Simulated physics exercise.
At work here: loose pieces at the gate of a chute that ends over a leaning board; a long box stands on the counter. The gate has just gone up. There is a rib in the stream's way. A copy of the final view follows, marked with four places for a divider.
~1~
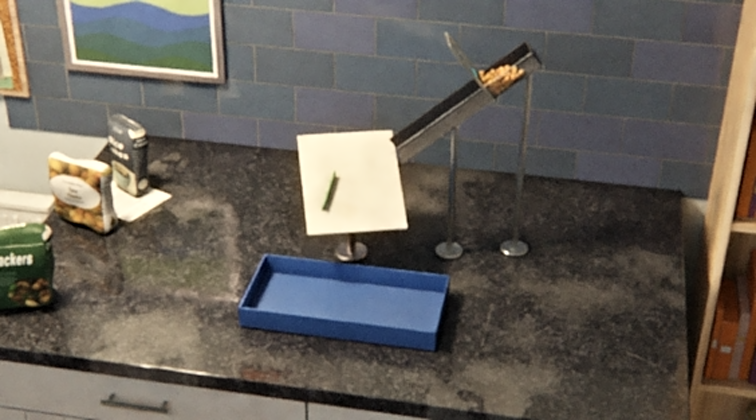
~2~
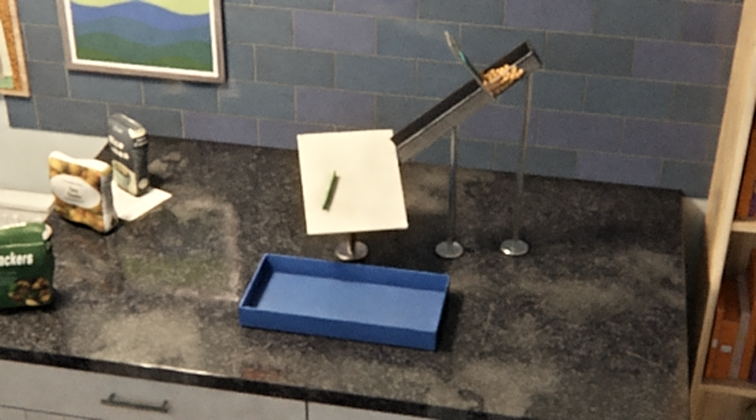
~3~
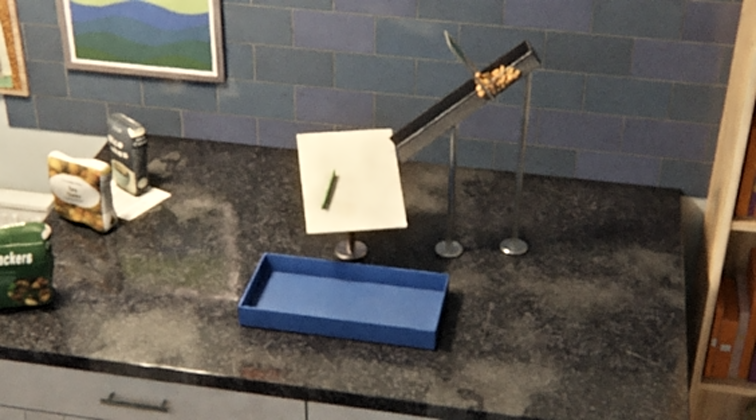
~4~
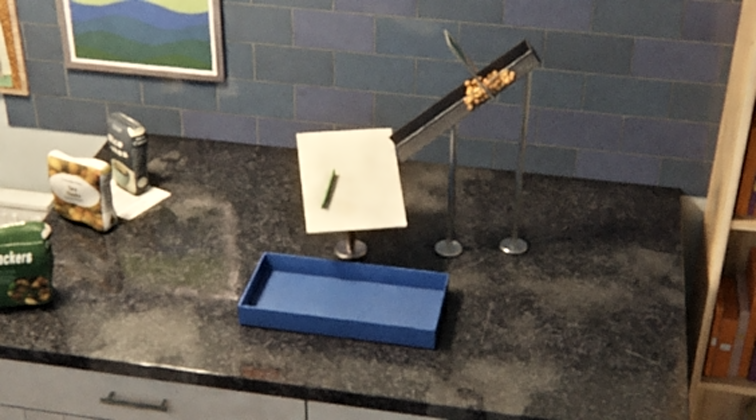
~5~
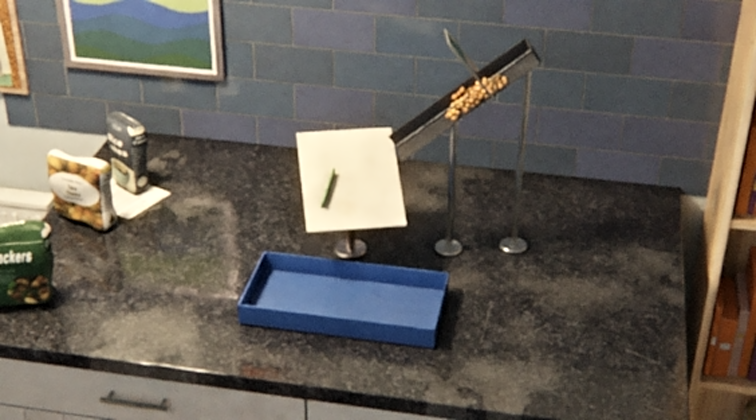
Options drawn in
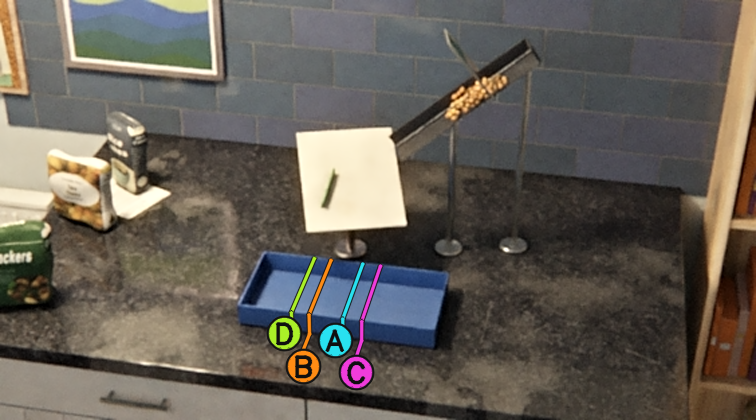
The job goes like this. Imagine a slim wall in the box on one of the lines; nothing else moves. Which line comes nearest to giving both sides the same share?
B is best.
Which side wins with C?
More lands on the left.
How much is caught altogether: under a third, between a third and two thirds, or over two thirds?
About that: Over two thirds.
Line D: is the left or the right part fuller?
Right.
On the marked copy, line A crosses the front rim at (342, 318); line B crosses the front rim at (309, 314); line C crosses the front rim at (361, 320); line D crosses the front rim at (291, 311).
If A is chosen, of what is caught, the bulk on the left of the divider, a small share on the right.
If B is chosen, of what is caught, close to half on the left of the divider, close to half on the right.
If C is chosen, of what is caught, all but a few on the left of the divider, a small share on the right.
If D is chosen, of what is caught, close to a quarter on the left of the divider, the bulk on the right.
